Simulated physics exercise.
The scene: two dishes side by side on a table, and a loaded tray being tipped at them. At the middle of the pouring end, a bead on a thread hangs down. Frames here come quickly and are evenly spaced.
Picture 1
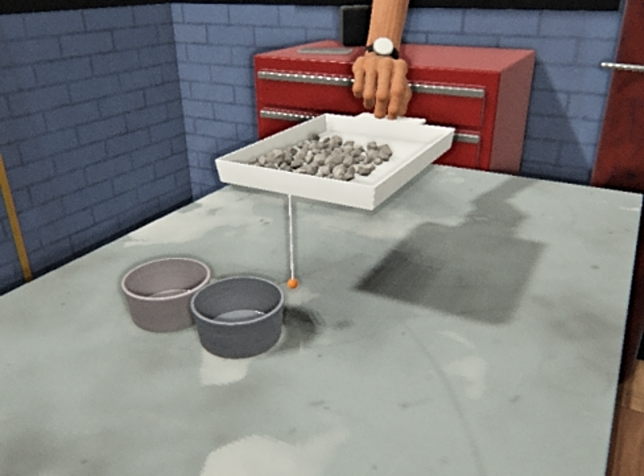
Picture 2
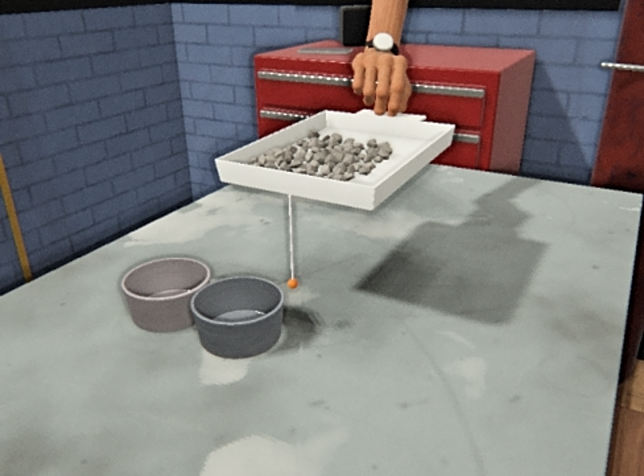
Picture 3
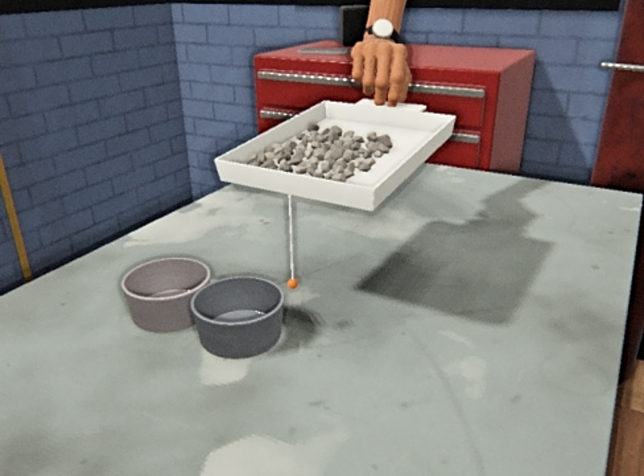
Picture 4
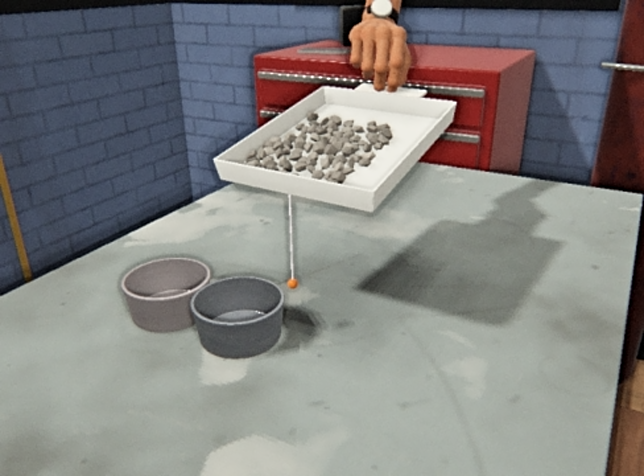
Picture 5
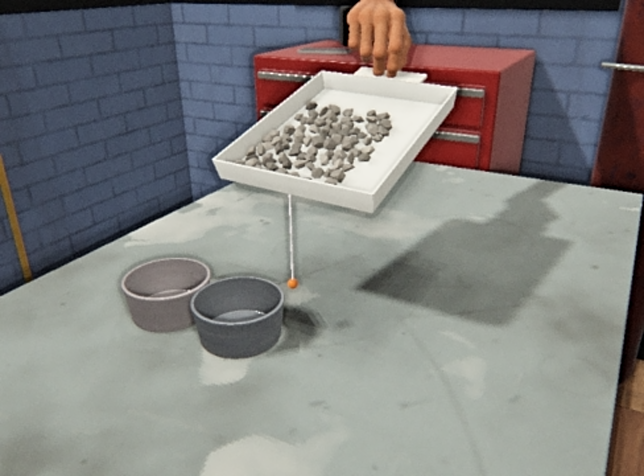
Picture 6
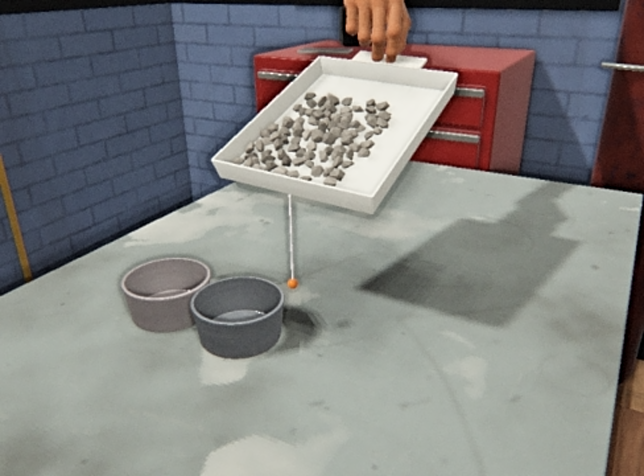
A hand holding a white tray of grey gravel keeps it nearly level above a table, behind two small round dishes and an orange bead hanging on a thread. The hand then rises gradually, lifting the tray's far side so it slants toward the dishes, while the dishes and bead stay still.
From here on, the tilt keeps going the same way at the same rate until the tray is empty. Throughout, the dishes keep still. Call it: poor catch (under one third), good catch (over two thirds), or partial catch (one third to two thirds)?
Poor catch.
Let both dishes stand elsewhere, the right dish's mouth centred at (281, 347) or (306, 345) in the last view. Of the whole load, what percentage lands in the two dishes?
Trial 1 around 50 percent, trial 2 around 80 percent.
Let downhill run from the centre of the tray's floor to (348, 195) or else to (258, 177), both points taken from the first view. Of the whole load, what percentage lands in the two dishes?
Roughly 0 % in the first case and 70 % in the second.
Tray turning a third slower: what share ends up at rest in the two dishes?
Near 10 in a hundred.
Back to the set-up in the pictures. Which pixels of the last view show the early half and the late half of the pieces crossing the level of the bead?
I'd place the first part at (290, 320) and the rest at (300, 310).
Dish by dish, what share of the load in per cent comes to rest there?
Left dish about 0 per cent, right dish about 10 per cent.
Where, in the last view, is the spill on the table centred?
Once everything settles, the pieces are centred near (308, 385).
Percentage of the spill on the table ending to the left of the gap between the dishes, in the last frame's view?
Roughly 20 in a hundred.
Just after the last frame, tray tipped steeply; almost all on the tray; about a tenth in the air.
A moment on, tray tipped past a quarter turn; roughly a third on the tray; just a few in the right dish; roughly a third outside both; roughly a quarter in the air.
Further on, tray tipped past a quarter turn; about a tenth in the right dish; the larger part outside both.
When it is over, tray tipped past a quarter turn; about a tenth in the right dish; not one in the left dish; the larger part outside both.
